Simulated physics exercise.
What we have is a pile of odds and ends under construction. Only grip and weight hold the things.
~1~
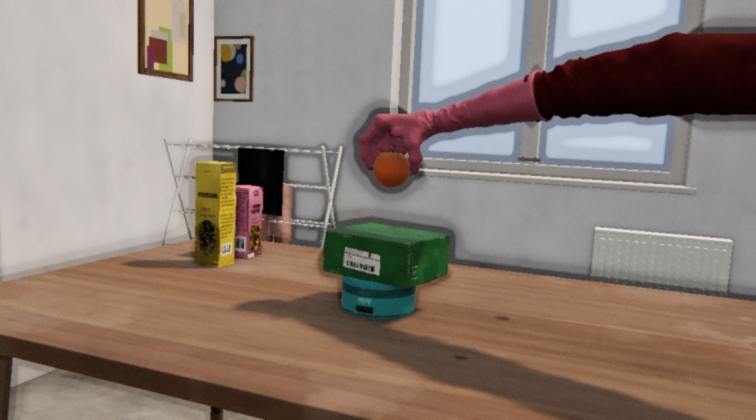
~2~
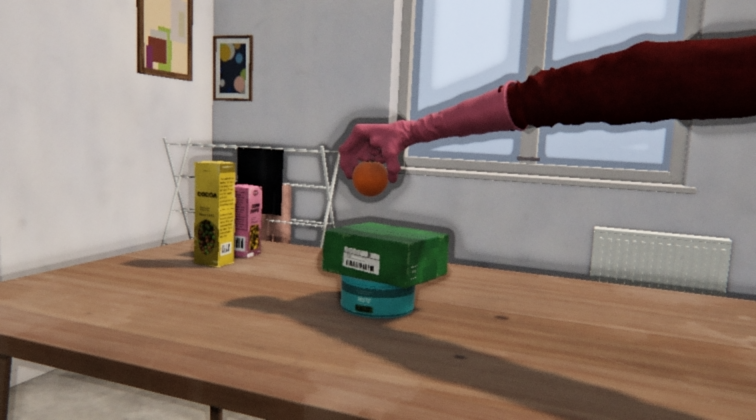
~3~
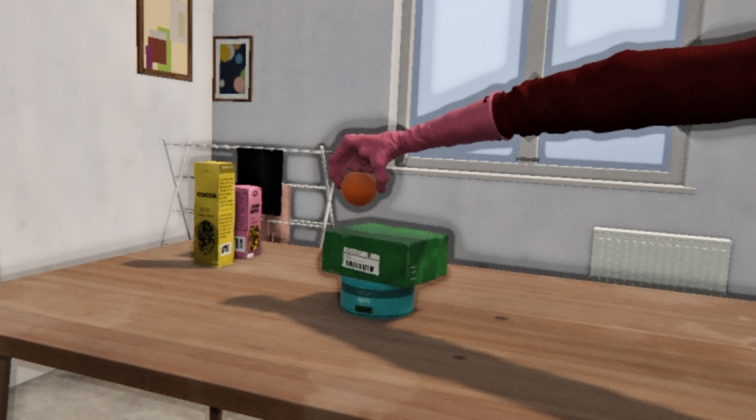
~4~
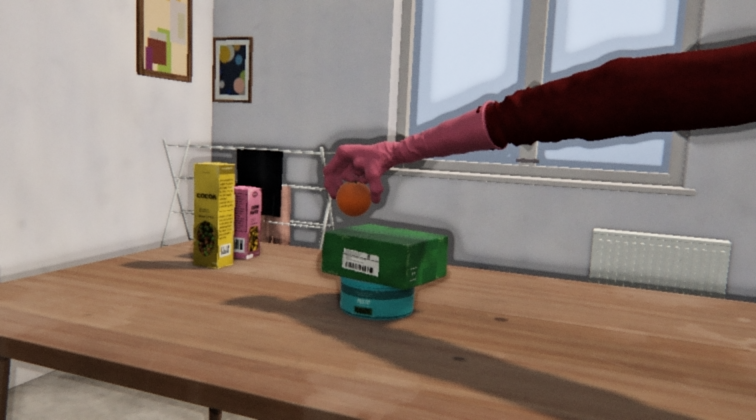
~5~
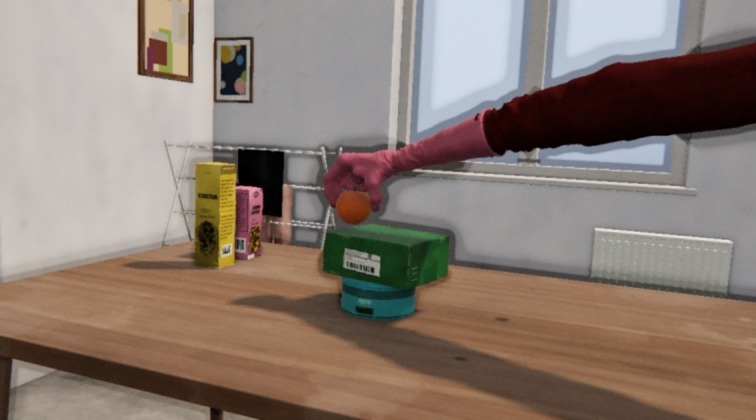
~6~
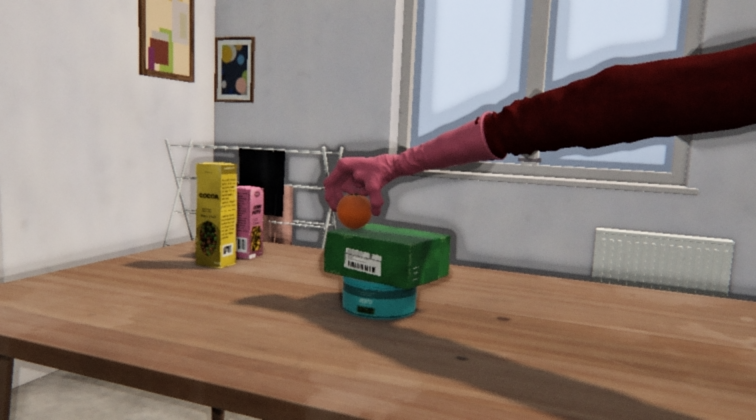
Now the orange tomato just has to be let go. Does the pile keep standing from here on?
Yes, it keeps standing.
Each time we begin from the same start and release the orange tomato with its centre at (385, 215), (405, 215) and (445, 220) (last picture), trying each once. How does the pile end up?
The pile does not fall at first, does not fall second and goes down third.
Then, 0.50 s after the last picture, nothing has stirred.
Then, 1.30 s after the last picture, orange tomato resting near (355, 212).
At rest, all 5 in place. Seen from the same camera at the end, orange tomato near (355, 212). The pile stays up.
